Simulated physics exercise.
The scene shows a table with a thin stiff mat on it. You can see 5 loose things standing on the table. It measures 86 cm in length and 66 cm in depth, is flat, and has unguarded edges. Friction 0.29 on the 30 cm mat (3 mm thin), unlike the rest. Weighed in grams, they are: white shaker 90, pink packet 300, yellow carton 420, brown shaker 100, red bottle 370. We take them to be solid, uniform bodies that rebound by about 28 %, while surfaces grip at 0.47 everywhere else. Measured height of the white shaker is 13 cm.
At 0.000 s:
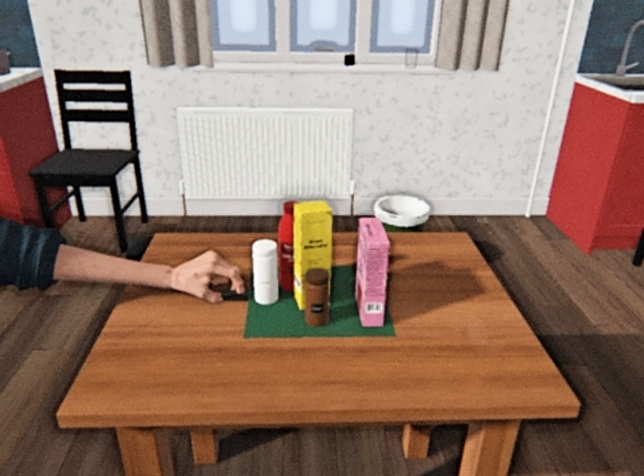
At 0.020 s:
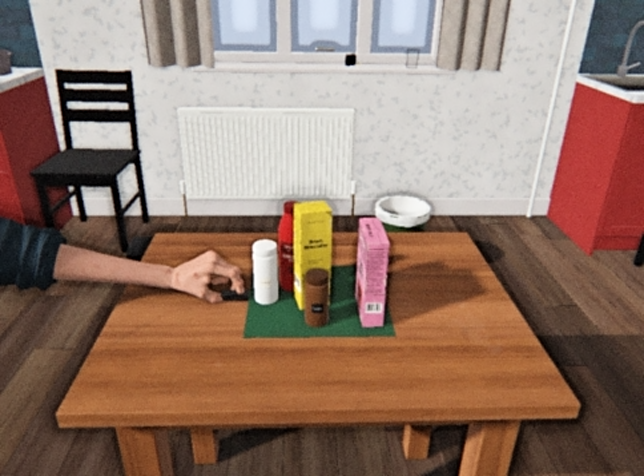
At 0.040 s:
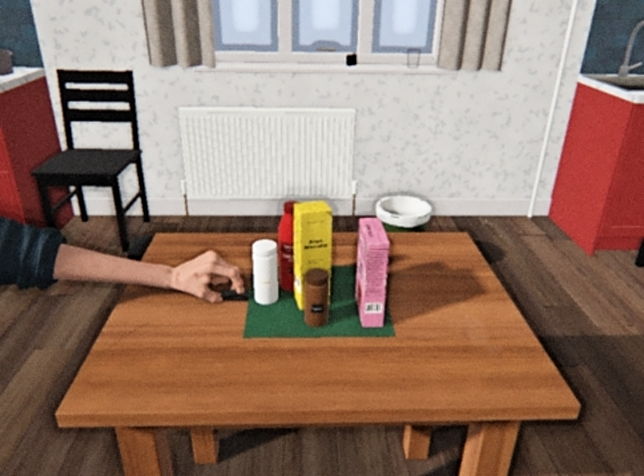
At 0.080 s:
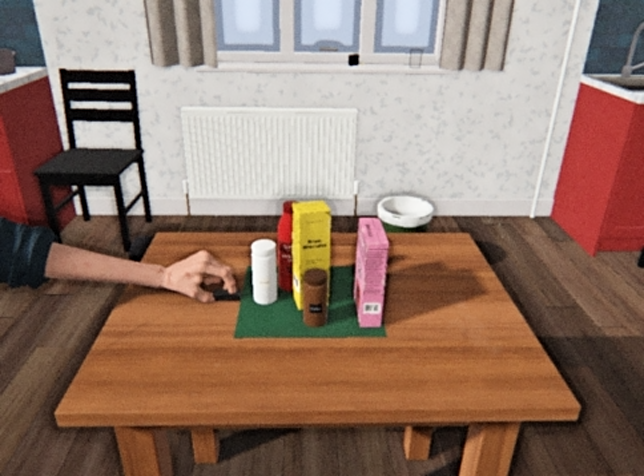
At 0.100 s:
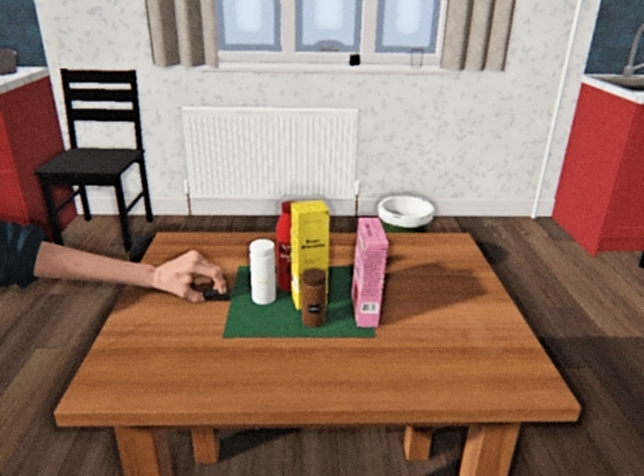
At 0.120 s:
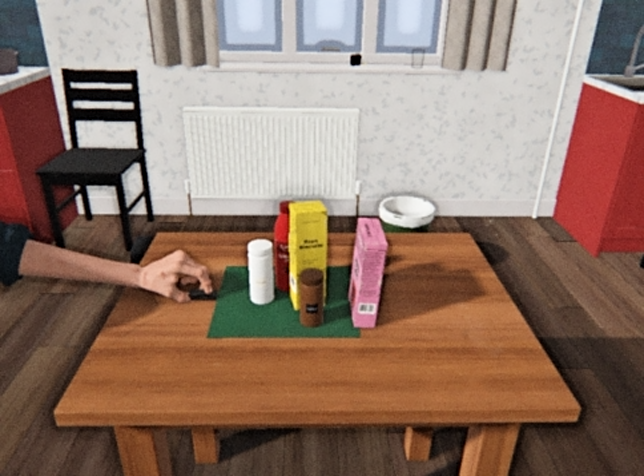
A hand drags a green mat leftward across a wooden table, the bottles and cartons on it shifting only slightly left.
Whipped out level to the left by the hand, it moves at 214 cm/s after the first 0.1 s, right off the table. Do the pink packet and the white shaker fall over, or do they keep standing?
Result: The pink packet is unbowed. The white shaker is felled.
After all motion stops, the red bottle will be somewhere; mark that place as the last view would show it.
It settles somewhere near (222, 237).
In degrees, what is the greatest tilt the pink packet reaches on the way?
The peak lean comes to some 10 degrees.
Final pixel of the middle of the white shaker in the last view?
Roughly (171, 290).
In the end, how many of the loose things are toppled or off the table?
Tally: 4.
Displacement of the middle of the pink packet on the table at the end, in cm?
I'd say about 2 cm between start and finish.
After 0.32 s, mat out by 49 cm; white shaker leaning 3° near (221, 273); pink packet leaning 8° near (354, 273); brown shaker leaning 25°.
After 0.62 s, mat out by 88 cm; white shaker on its side near (178, 286); pink packet leaning 6° near (356, 273); red bottle on its side.
At rest (2.6 s), tipped over on the table, white shaker, yellow carton, brown shaker and red bottle; pink packet in place, give or take 6 cm. Seen from the same camera at the end, pink packet near (361, 274), white shaker near (171, 290).
